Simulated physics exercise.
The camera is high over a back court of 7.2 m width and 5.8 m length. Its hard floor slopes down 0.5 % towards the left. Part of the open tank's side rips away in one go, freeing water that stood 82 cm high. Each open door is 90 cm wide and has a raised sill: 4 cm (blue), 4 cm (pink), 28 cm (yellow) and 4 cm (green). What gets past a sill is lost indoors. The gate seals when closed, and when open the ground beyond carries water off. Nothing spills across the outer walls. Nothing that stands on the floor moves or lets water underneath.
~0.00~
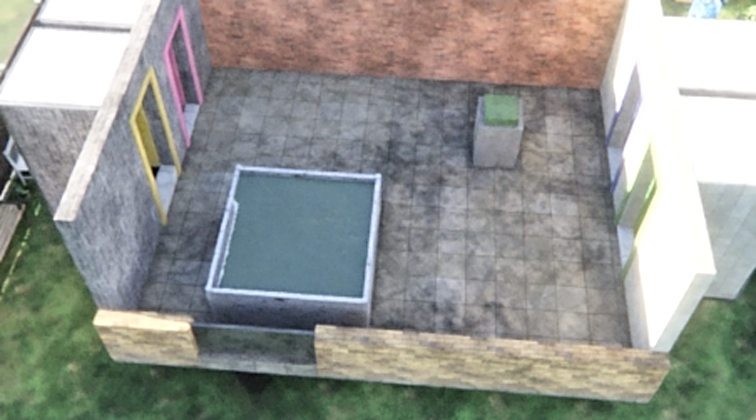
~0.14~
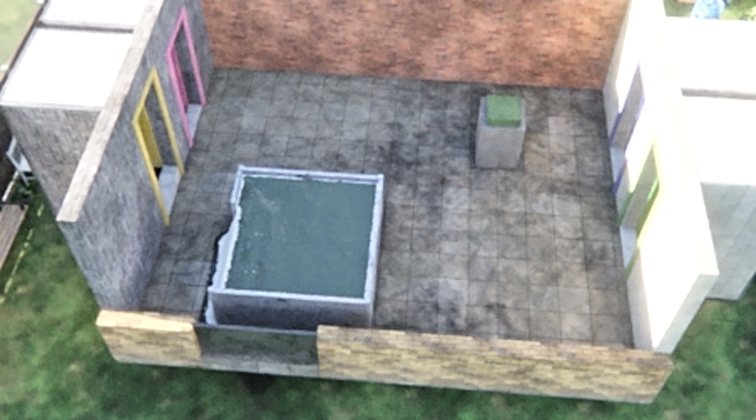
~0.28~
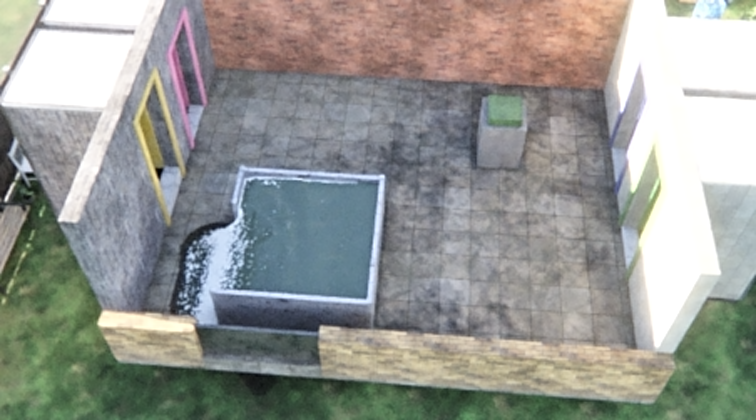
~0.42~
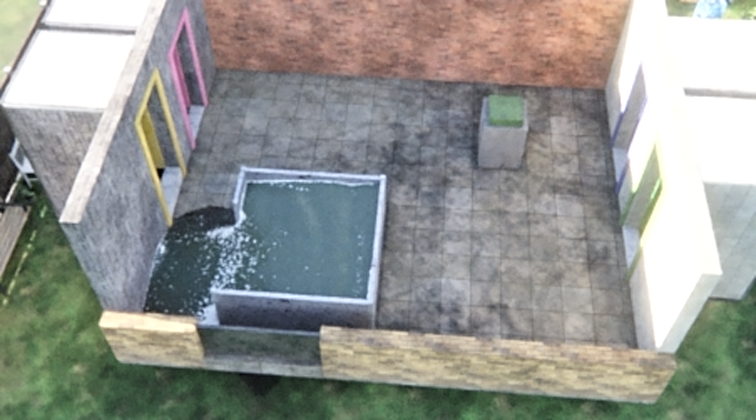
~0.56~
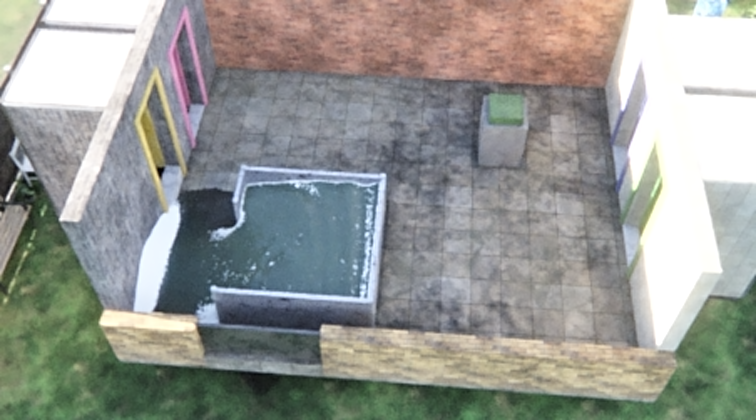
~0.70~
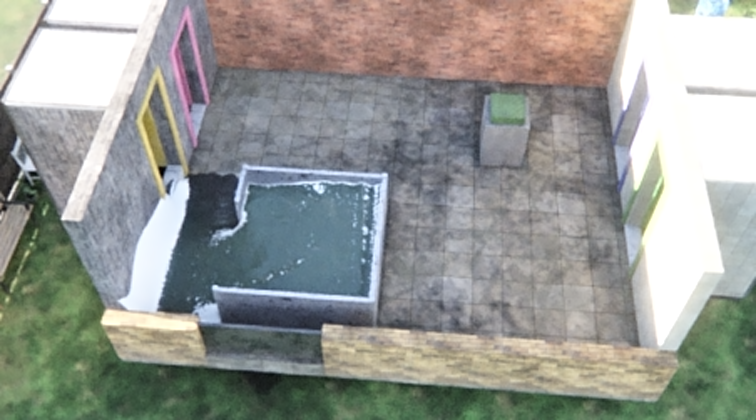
Water bursting through the left side of an open tank in a walled courtyard, spreading across paving and surging against the left wall.
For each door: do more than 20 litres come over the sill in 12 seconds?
Within that time: At the blue door it exceeds the limit; at the pink door it passes the limit; at the yellow door it stays under the limit; at the green door it goes over the limit.
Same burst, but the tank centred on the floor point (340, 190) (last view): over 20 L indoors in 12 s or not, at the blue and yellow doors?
Against that limit: Blue past it, yellow over.
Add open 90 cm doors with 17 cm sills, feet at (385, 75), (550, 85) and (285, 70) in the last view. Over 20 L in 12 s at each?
In that order: Under, not over, over.
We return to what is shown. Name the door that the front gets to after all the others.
The blue one.
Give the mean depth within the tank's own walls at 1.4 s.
About 48 cm.
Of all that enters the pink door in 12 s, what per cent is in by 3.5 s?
About 10 per cent.
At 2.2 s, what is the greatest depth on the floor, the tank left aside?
Roughly 57 cm.
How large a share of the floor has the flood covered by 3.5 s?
About 55 per cent.
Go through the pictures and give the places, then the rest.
The first picture shows the open tank at (298, 233) is whole and still, 82 cm deep.
In the second picture, the front is at a hidden place, 0.8 m from the gap at (230, 266); 0.4 m2 of floor is under water; 82 cm left at the back of the open tank.
In the third picture, water pours out at (232, 269) and has run 1.1 m, to (205, 230); typically 14 cm deep outside, 82 cm at the open tank's back.
In the fourth picture, water pours out at (233, 271) and has run 1.5 m, to (169, 228); typically 13 cm deep outside, 80 cm at the open tank's back.
In the fifth picture, water pours out at (233, 269) and has run 1.9 m, to (177, 201); typically 16 cm deep outside, 72 cm at the open tank's back.
In the sixth picture, water pours out at (235, 269) and has run 2.3 m, to (186, 178); typically 18 cm deep outside, 69 cm at the open tank's back.
After 1.4 s water covers 15 % of the floor and is deepest (78 cm) near (138, 336); blue door not reached, pink door 6 cm at the sill, 0 L in, yellow door 24 cm at the sill, 1 L in, green door not reached.
After 2.2 s water covers 35 % of the floor and is deepest (57 cm) near (138, 336); blue door not reached, pink door 8 cm at the sill, 1 L in, yellow door 26 cm at the sill, 3 L in, green door not reached.
After 3.5 s water covers 55 % of the floor and is deepest (34 cm) near (233, 86); blue door not reached, pink door 9 cm at the sill, 11 L in, yellow door 21 cm at the sill, 4 L in, green door 6 cm at the sill, 0 L in.
After 7.0 s water covers 95 % of the floor and is deepest (20 cm) near (138, 336); blue door 11 cm at the sill, 34 L in, pink door 9 cm at the sill, 72 L in, yellow door 13 cm at the sill, 5 L in, green door 4 cm at the sill, 16 L in.
After 12.0 s water covers 100 % of the floor and is deepest (18 cm) near (379, 310); blue door 8 cm at the sill, 112 L in, pink door 8 cm at the sill, 134 L in, yellow door 8 cm at the sill, 5 L in, green door 9 cm at the sill, 75 L in.
